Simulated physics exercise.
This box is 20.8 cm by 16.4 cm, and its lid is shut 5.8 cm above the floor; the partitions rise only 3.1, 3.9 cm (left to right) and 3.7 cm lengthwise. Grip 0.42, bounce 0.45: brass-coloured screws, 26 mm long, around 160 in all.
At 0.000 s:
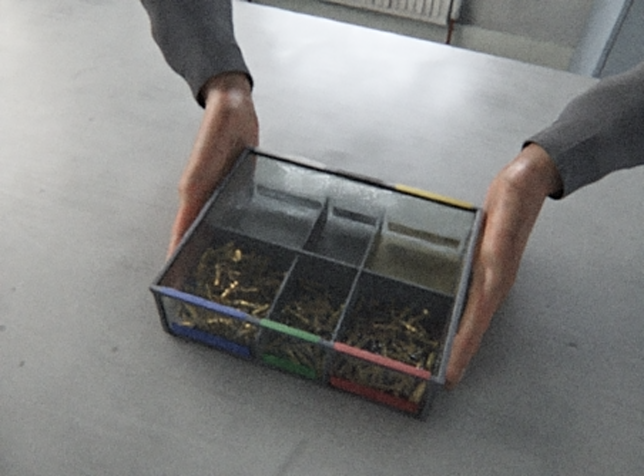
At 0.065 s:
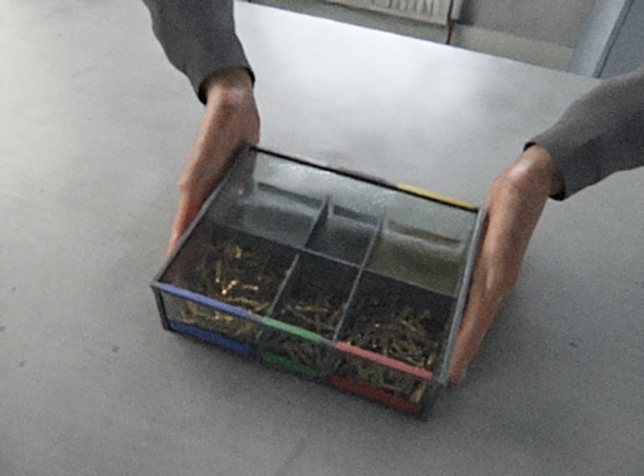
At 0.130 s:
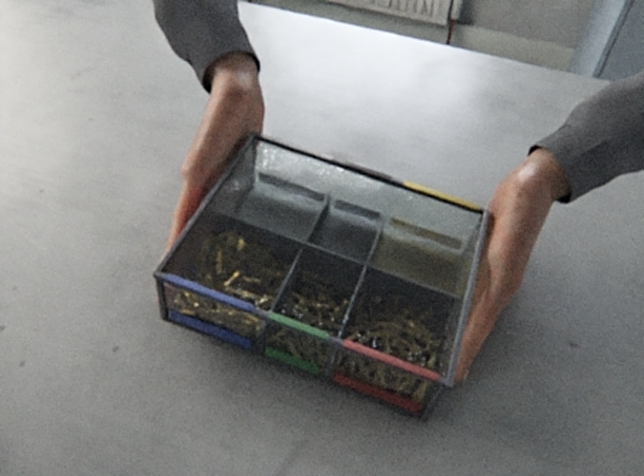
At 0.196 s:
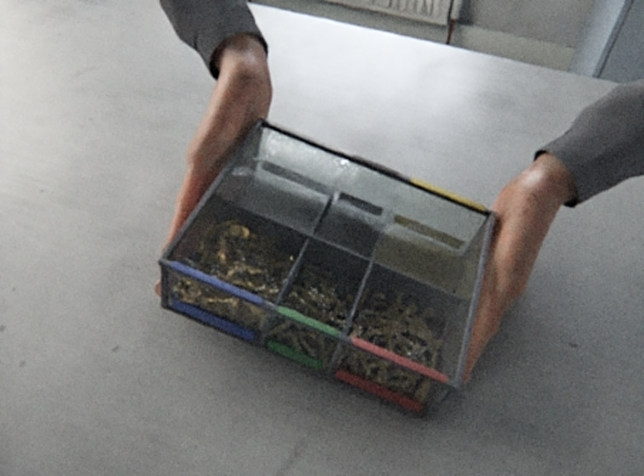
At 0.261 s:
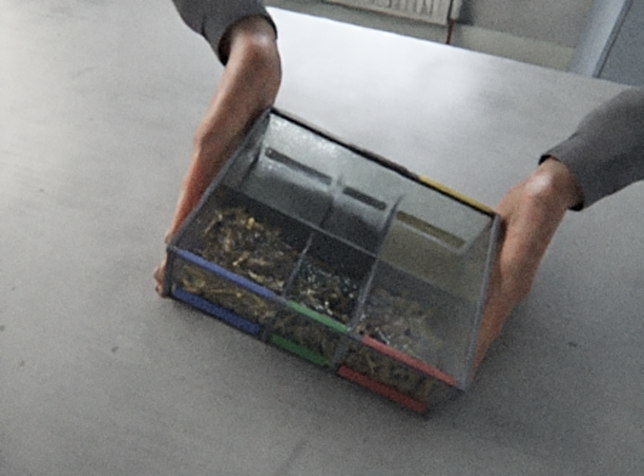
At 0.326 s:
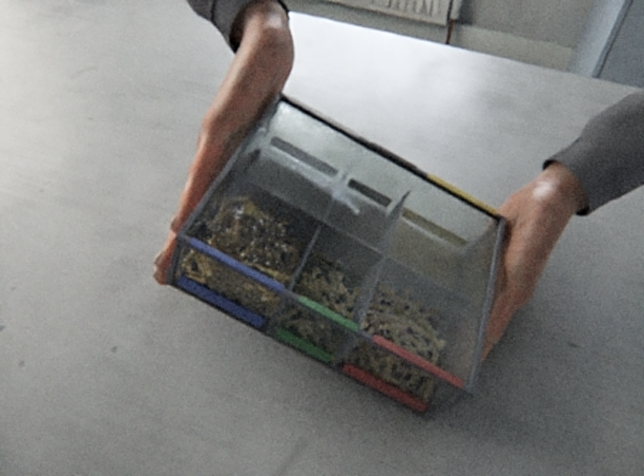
A person's two hands, in dark grey sleeves, hold a clear-lidded, dark-edged box by its sides over a smooth grey surface, seen from above at an angle. Small brass-coloured pieces lie in the three front compartments, marked blue, green and red from left to right, with a yellow strip at the back right. The left hand raises its side, slowly then faster, tilting the box rightward, while the camera stays still.
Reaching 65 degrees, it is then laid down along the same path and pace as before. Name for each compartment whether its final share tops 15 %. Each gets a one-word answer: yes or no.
My answers are red compartment yes, blue compartment yes, green compartment yes, yellow compartment no, white compartment no, black compartment no.
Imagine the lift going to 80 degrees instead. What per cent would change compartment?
That works out to close to 25 percent.
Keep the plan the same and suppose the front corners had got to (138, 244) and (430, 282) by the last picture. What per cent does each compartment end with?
Red 30, blue 55, green 15, yellow 0, white 0, black 0.
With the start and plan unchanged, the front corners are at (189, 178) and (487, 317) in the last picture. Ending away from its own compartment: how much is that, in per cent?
I'd say close to 10 in a hundred.
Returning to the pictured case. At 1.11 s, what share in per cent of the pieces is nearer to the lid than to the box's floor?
Roughly 10 percent of the pieces.
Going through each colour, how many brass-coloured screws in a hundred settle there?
Red 30; blue 50; green 20; yellow 0; white 0; black 0 (in a hundred).
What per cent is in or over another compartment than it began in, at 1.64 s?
Share: Approx. 5 %.
After 1.11 s, tilt 63 degrees; red 30 %, blue 55 %, green 20 %.
Then, at 1.64 s, tilt 27 degrees; red 30 %, blue 50 %, green 20 %.
Then, at 2.23 s, tilt 0 degrees; red 30 %, blue 50 %, green 20 %.
In the end, at 2.5 s, red 30 %, blue 50 %, green 20 %, yellow 0 %, white 0 %, black 0 %.
